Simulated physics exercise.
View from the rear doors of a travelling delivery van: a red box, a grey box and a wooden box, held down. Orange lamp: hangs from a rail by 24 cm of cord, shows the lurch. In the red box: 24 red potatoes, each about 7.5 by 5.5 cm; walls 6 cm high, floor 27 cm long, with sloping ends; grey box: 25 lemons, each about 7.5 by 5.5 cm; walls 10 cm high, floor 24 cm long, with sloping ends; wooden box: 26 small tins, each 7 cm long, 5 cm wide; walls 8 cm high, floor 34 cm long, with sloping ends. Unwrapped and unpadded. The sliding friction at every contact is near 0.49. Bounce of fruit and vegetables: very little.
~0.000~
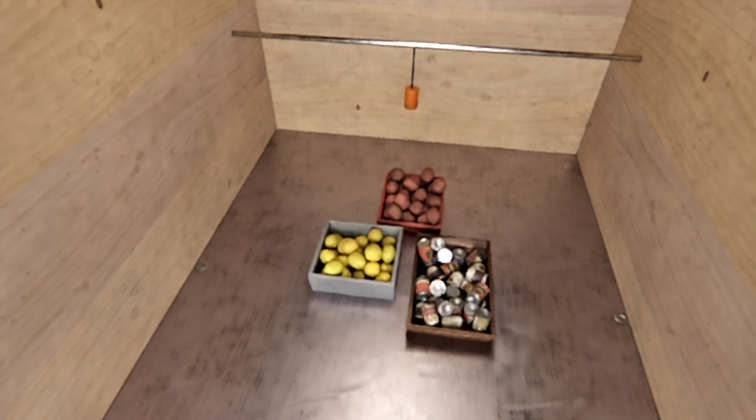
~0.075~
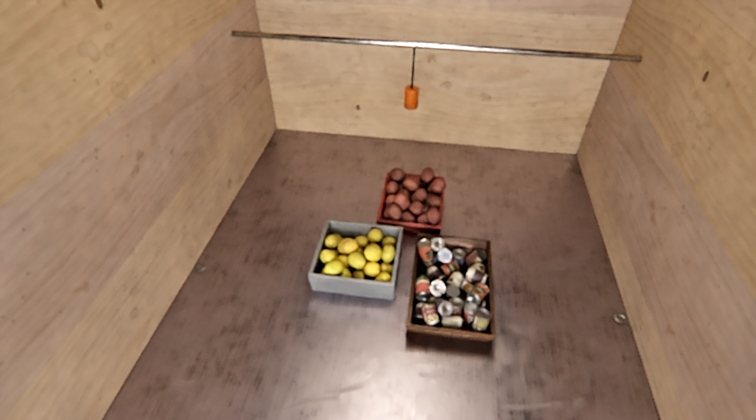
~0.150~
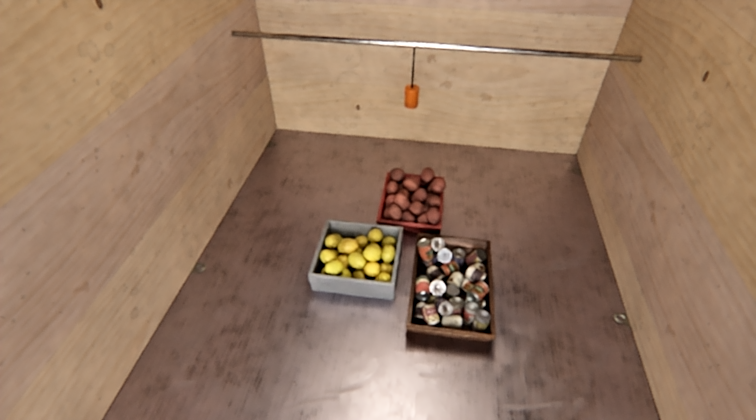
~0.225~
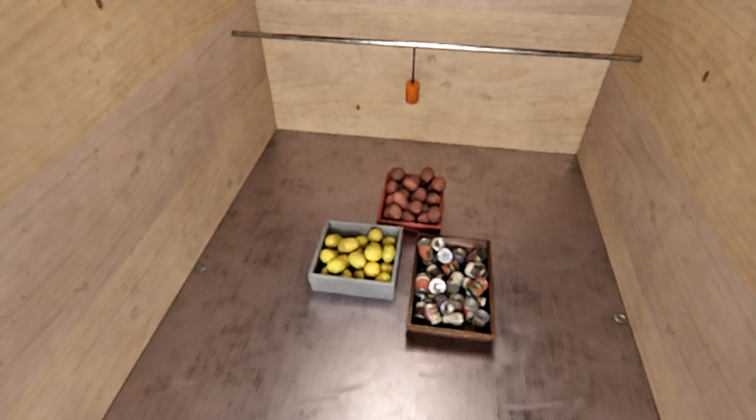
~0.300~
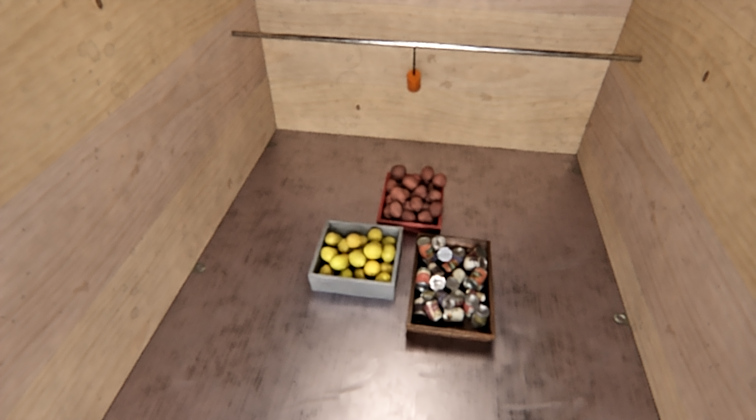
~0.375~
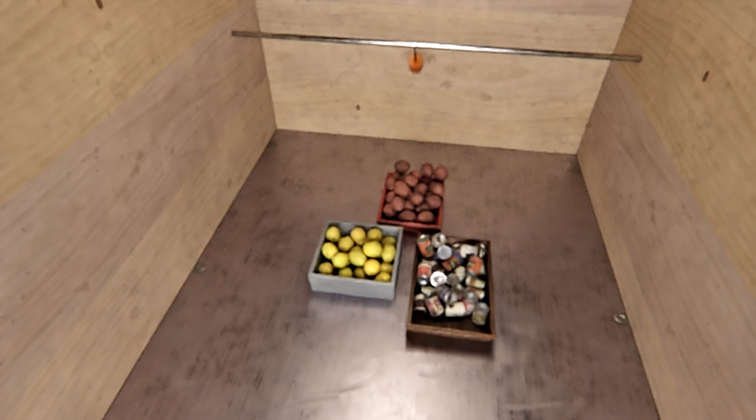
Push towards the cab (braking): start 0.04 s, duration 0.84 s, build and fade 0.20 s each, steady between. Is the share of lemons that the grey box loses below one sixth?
Yes - spilled share: Not even a sixth.
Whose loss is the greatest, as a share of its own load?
Red box.
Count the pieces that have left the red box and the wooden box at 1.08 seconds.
The red box is at about 10 and the wooden box at about 4.
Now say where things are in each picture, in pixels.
In the first frame (we follow the rim corner now nearest the camera), grey box at (393, 283); wooden box at (493, 335); lamp swung 0°; nothing out yet.
The second frame shows grey box at (393, 283); lamp swung 0°.
The third frame shows grey box at (393, 283); lamp swung 2°.
The fourth frame shows grey box at (393, 283); lamp swung 11°.
The fifth frame shows grey box at (393, 283); lamp swung 27°.
The sixth frame shows grey box at (393, 283); wooden box at (493, 335); lamp swung 48°; nothing out yet.
After 0.55 s, 4 of 24 out of the red box, 0 of 25 out of the grey box and 0 of 26 out of the wooden box.
After 0.77 s, 9 of 24 out of the red box, 0 of 25 out of the grey box and 1 of 26 out of the wooden box.
After 1.08 s, 10 of 24 out of the red box, 0 of 25 out of the grey box and 4 of 26 out of the wooden box.
Final count (at 1.48 s), 10 of 24 out of the red box, 0 of 25 out of the grey box and 4 of 26 out of the wooden box. Asked share, 0 of 25, 0 per cent.
